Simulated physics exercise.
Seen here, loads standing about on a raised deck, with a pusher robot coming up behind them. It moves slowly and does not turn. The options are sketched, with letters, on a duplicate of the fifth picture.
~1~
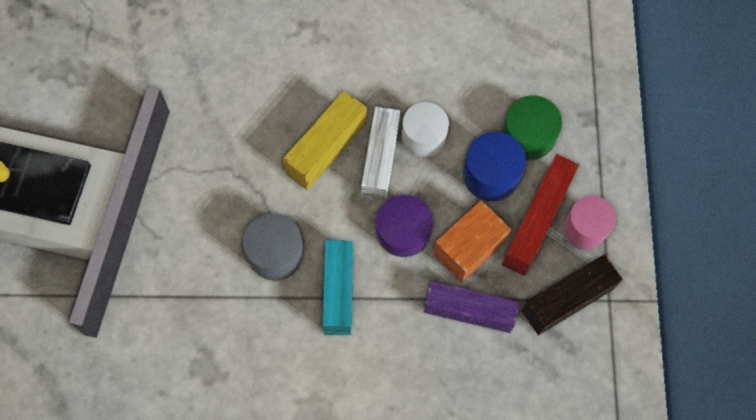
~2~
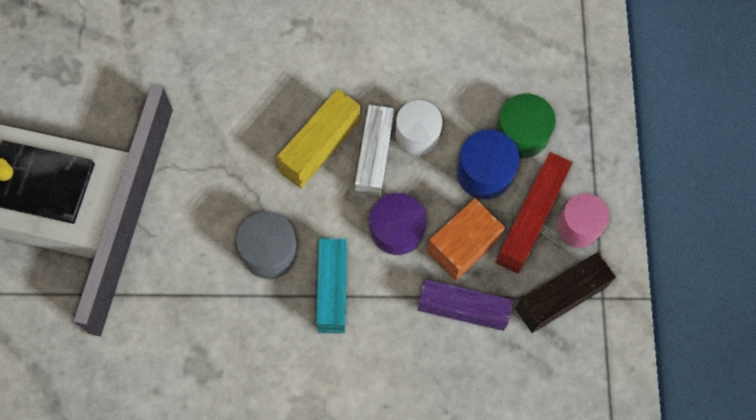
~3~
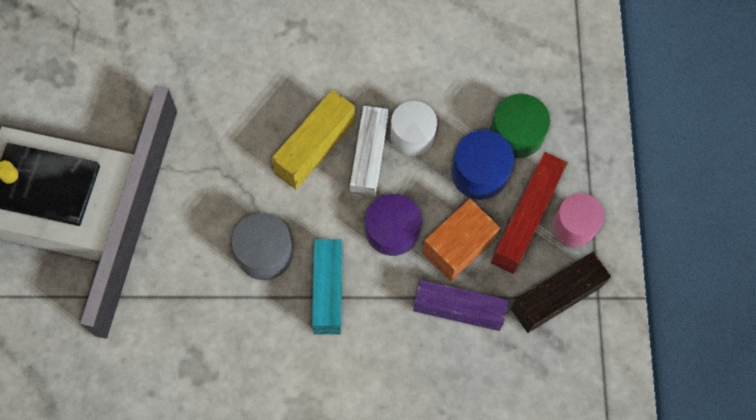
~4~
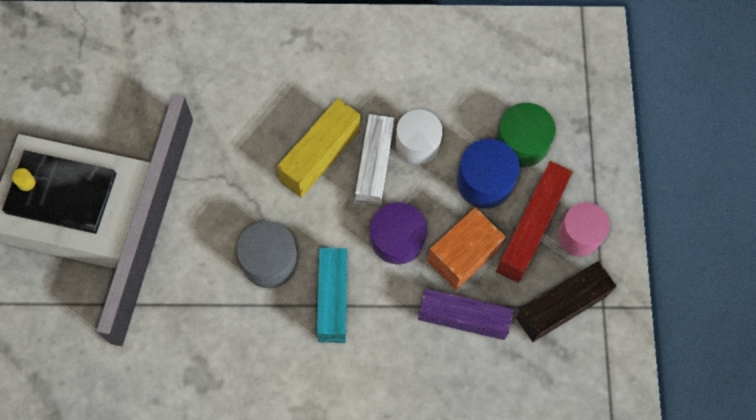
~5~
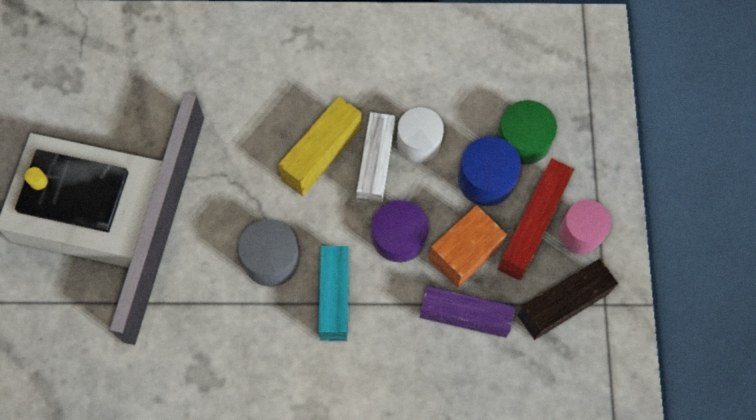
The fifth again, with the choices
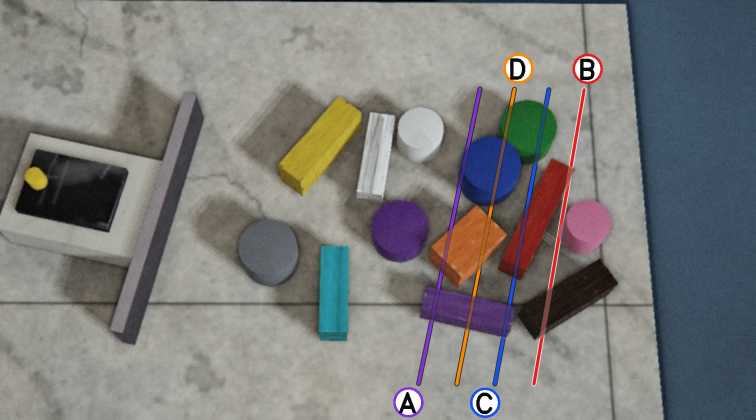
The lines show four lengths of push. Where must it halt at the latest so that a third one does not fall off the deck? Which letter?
The farthest such stop is C.
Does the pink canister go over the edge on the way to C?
Yes.
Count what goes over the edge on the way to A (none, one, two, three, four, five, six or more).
The count is none.
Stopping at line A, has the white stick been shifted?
By then, yes.
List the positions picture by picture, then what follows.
In the first picture, robot (41, 184); red bar (541, 215); turquoise stick (338, 288).
In the second picture, robot (45, 182); purple canister (398, 225).
In the third picture, robot (50, 185); grey canister (263, 247).
In the fourth picture, robot (67, 192); pink canister (583, 230).
In the fifth picture, robot (79, 191); orange crate (467, 247); black bar (567, 299); green canister (527, 133).
On the marked copy, A at (451, 229); B at (561, 230); C at (523, 230); D at (487, 229).
Taking C. A third of the way, robot (212, 192); turquoise stick (346, 297); yellow bar (334, 150).
Two thirds of the way, robot (345, 193); green canister (570, 128); red bar (549, 225).
When it is over, robot (449, 193); pink canister over the edge; green canister over the edge; two fallen.
As for the rest, A is within the limit but short; B drops five; D is within the limit but short.
